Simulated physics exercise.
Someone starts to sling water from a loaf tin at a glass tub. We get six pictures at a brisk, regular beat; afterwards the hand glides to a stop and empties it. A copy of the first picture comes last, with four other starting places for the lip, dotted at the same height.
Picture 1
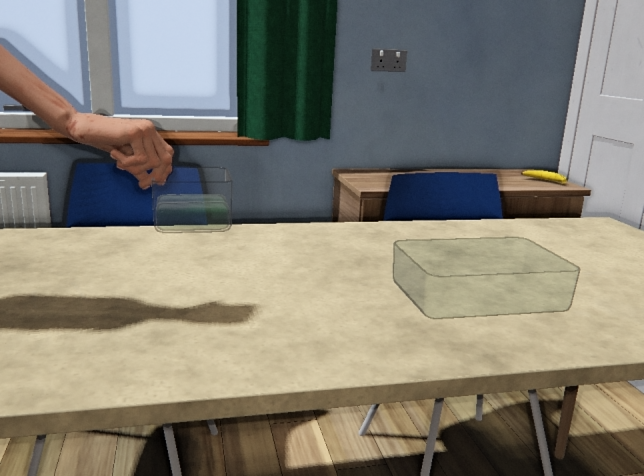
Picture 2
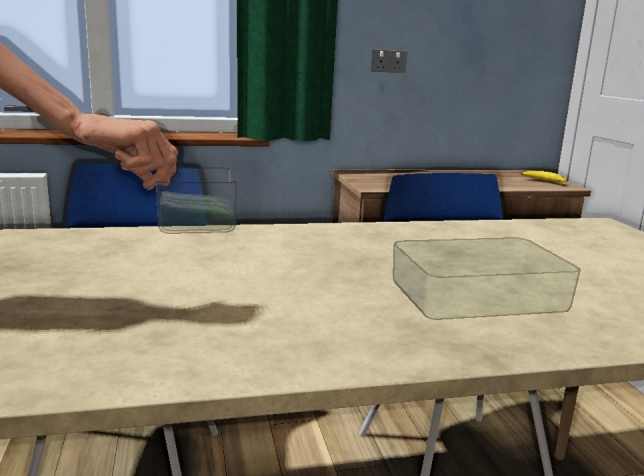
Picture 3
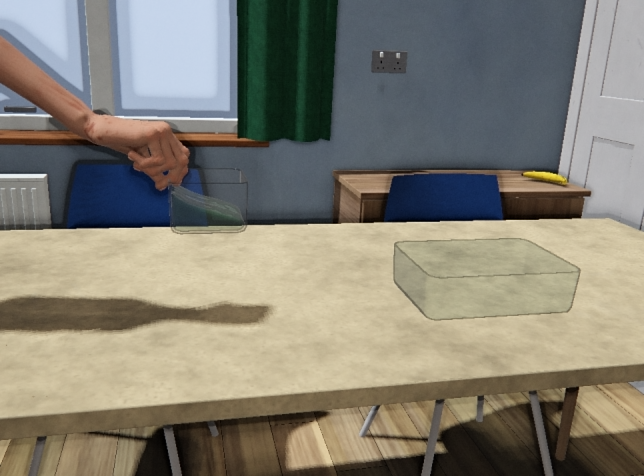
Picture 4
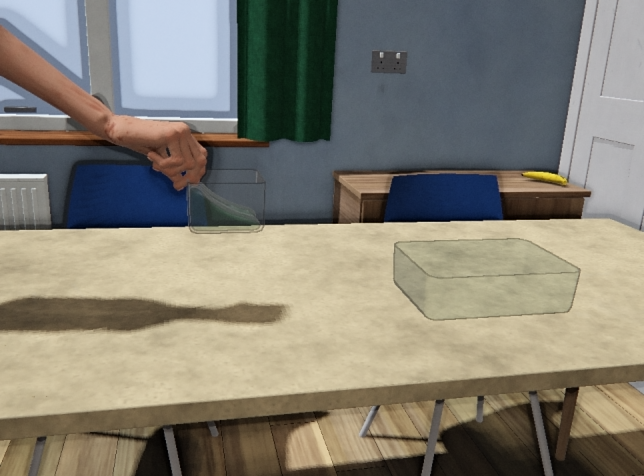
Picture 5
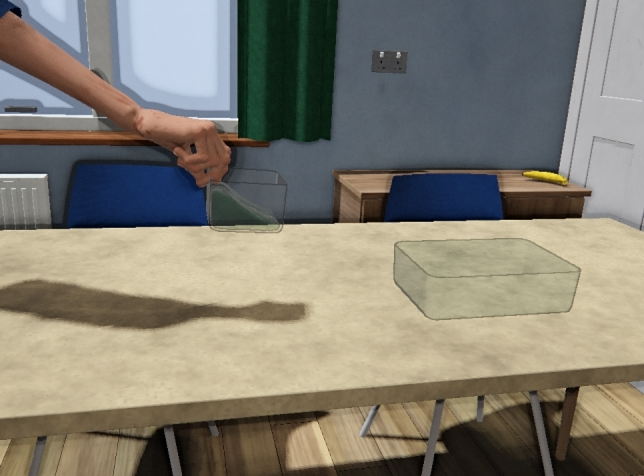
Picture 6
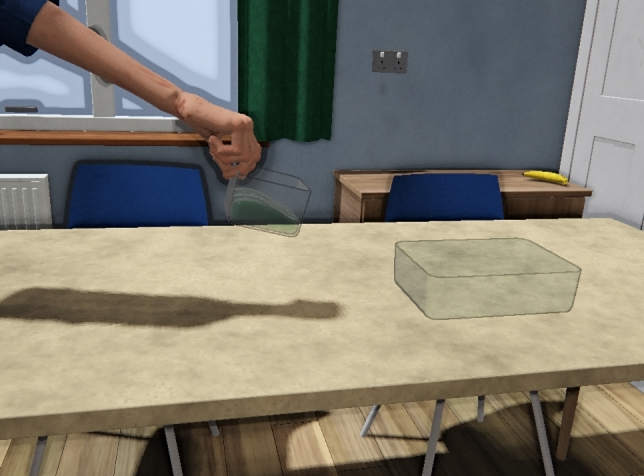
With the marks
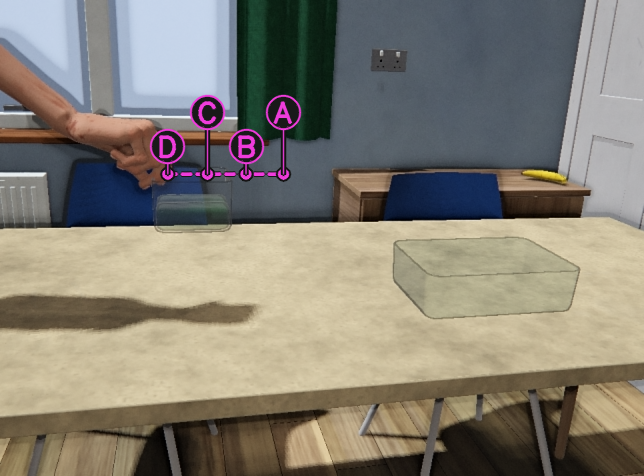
In a room with blue chairs and a green curtain, a hand holds a clear container of greenish liquid above a long table, moves it a short way right toward a glass tub, and begins to tilt it.
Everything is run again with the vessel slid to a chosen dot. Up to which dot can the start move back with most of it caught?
A will do.
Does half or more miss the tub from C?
Yes, that goes wrong.
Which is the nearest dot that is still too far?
That would be B.
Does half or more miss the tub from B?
Yes, that goes wrong.
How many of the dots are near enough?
One of the four.
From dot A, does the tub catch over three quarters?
No.
In magenta, A at (283, 174); B at (246, 174); C at (207, 174); D at (167, 174).
With A, about 64 % lands in the tub, 31 % falls short and 5 % goes beside or beyond.
With B, about 32 % lands in the tub, 64 % falls short and 4 % goes beside or beyond.
With C, about 5 % lands in the tub, 94 % falls short.
With D, about 0 % lands in the tub, 100 % falls short.
